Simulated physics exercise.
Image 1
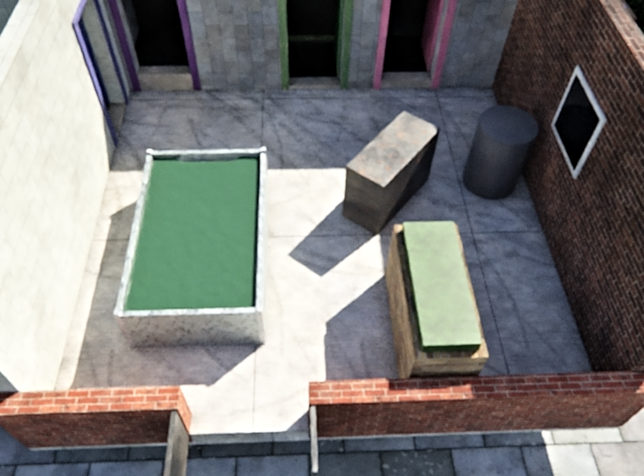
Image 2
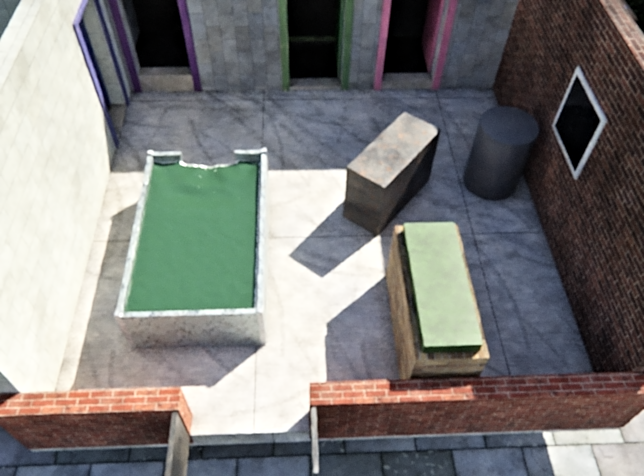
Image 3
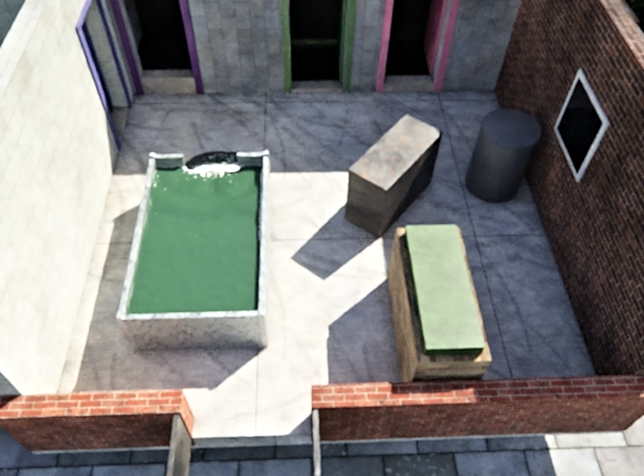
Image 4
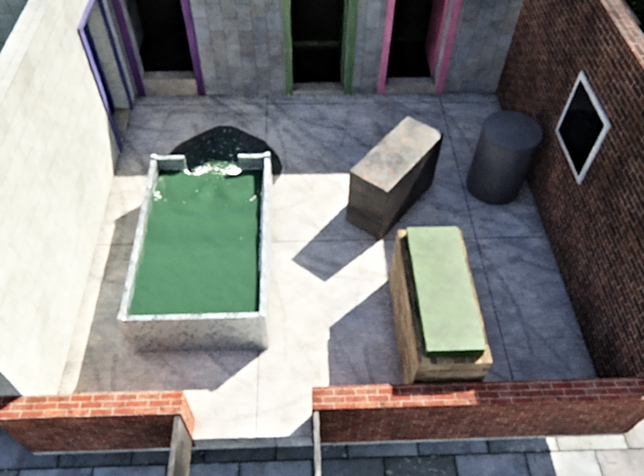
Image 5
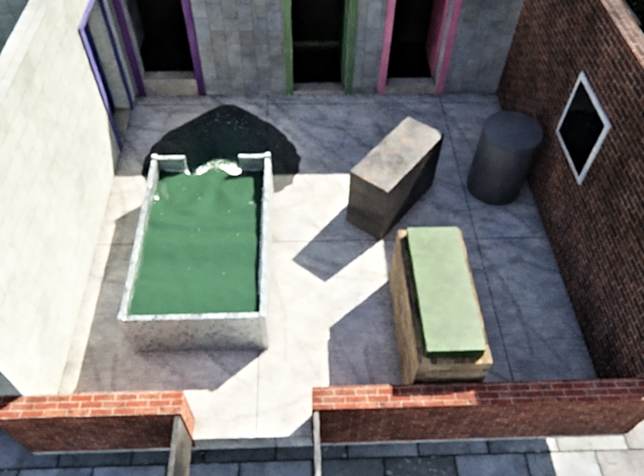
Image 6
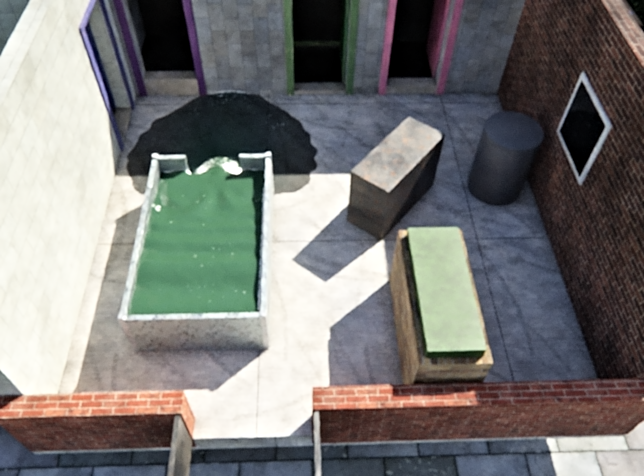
Walled yard seen from above, with green water in a pale tank breaking through its far rim and spreading darkly across the paving.
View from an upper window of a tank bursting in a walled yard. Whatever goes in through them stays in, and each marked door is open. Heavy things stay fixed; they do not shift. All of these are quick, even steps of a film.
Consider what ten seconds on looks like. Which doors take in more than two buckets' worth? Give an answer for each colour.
The green door does; the purple door does not; the pink door does not; the blue door does.
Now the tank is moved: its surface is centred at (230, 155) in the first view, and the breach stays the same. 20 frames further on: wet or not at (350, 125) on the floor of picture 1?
Answer: Reached.
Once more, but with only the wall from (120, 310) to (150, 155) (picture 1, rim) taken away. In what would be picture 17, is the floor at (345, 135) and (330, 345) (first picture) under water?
Still dry and Soaked.
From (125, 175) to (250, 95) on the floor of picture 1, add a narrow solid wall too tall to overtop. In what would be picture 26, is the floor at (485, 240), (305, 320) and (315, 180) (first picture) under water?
In that order: Clear, dry, dry.
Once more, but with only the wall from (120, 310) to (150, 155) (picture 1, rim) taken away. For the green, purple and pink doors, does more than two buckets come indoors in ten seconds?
The green one remains below, the purple one remains below, and the pink one remains below.
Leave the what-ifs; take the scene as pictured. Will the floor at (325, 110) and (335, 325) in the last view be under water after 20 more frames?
As listed: Flooded, no water.
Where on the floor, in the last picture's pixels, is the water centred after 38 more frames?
I'd say near (270, 194).
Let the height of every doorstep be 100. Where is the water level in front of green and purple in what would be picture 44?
About 140 %, then 50 %.
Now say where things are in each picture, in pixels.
In the first picture, still water in the water tank at (200, 227).
In the second picture, the front is at a hidden place, out from the gap on the water tank's far side.
In the third picture, the front is at a hidden place, out from the gap on the water tank's far side.
In the fourth picture, water pours out on the water tank's far side and has run to (230, 131).
In the fifth picture, water pours out on the water tank's far side and has run to (232, 109).
In the sixth picture, water pours out on the water tank's far side and has run to (252, 96).
A moment on, water covers 25 % of the floor; the green door under two buckets in, the purple door wet at the sill, nothing in, the pink door not reached, the blue door wet at the sill, nothing in.
Next, water covers 30 % of the floor; the green door over two buckets in, the purple door wet at the sill, nothing in, the pink door wet at the sill, nothing in, the blue door over two buckets in.
Then, water covers 40 % of the floor; the green door over two buckets in, the purple door wet at the sill, nothing in, the pink door wet at the sill, nothing in, the blue door far over two buckets in.
Later, water covers 60 % of the floor; the green door over two buckets in, the purple door wet at the sill, nothing in, the pink door wet at the sill, nothing in, the blue door far over two buckets in.
In the end, water covers 95 % of the floor; the green door far over two buckets in, the purple door wet at the sill, nothing in, the pink door wet at the sill, nothing in, the blue door far over two buckets in.
